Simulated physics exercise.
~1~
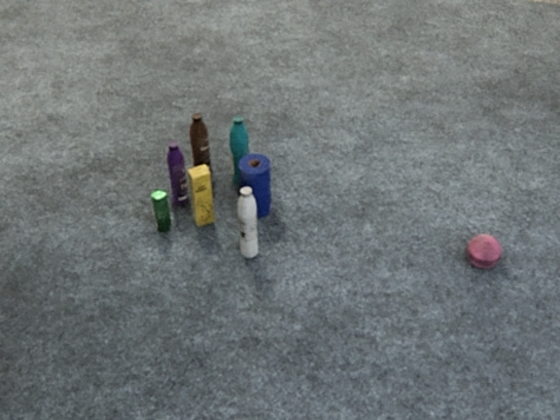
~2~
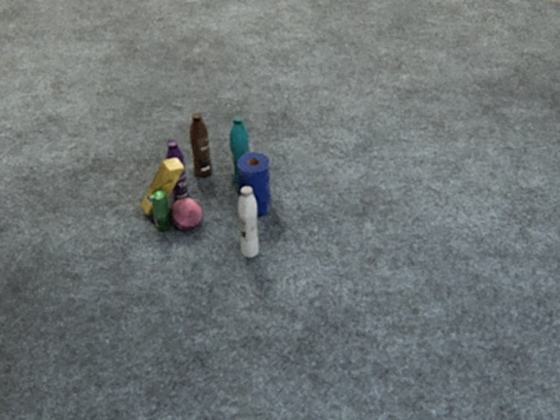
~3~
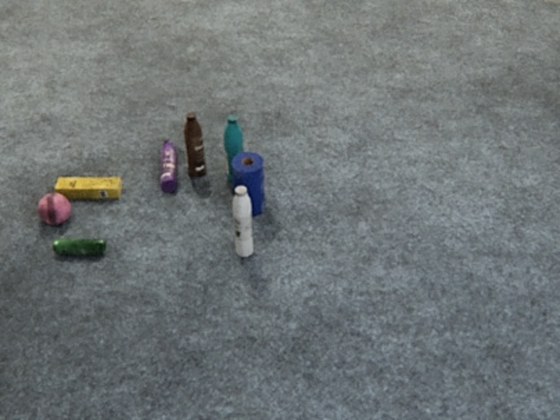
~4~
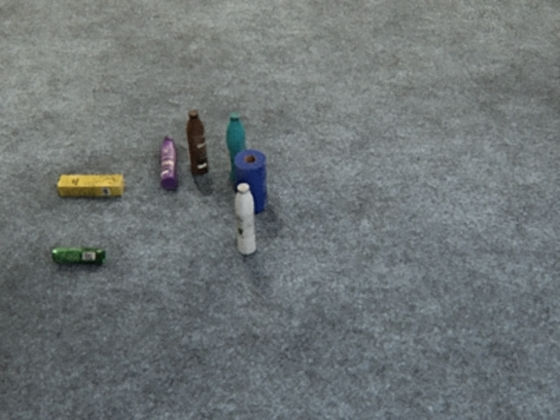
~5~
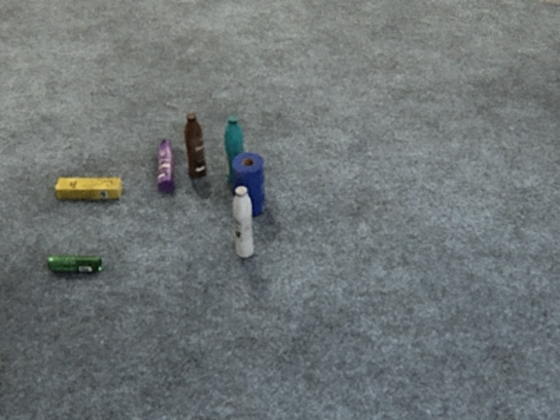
A pink ball sits at the right on a grey carpeted floor, seen from above, while a group of upright objects stands left of centre. Brown and turquoise bottles are at the back, a purple bottle, yellow carton and green can at the left, and a blue roll and white bottle at the right. The ball rolls left into the group, and the carton tilts. The carton, can and purple bottle topple as the ball continues to the far left and disappears. The can rolls slightly nearer, and the three lie fallen while the others remain standing.
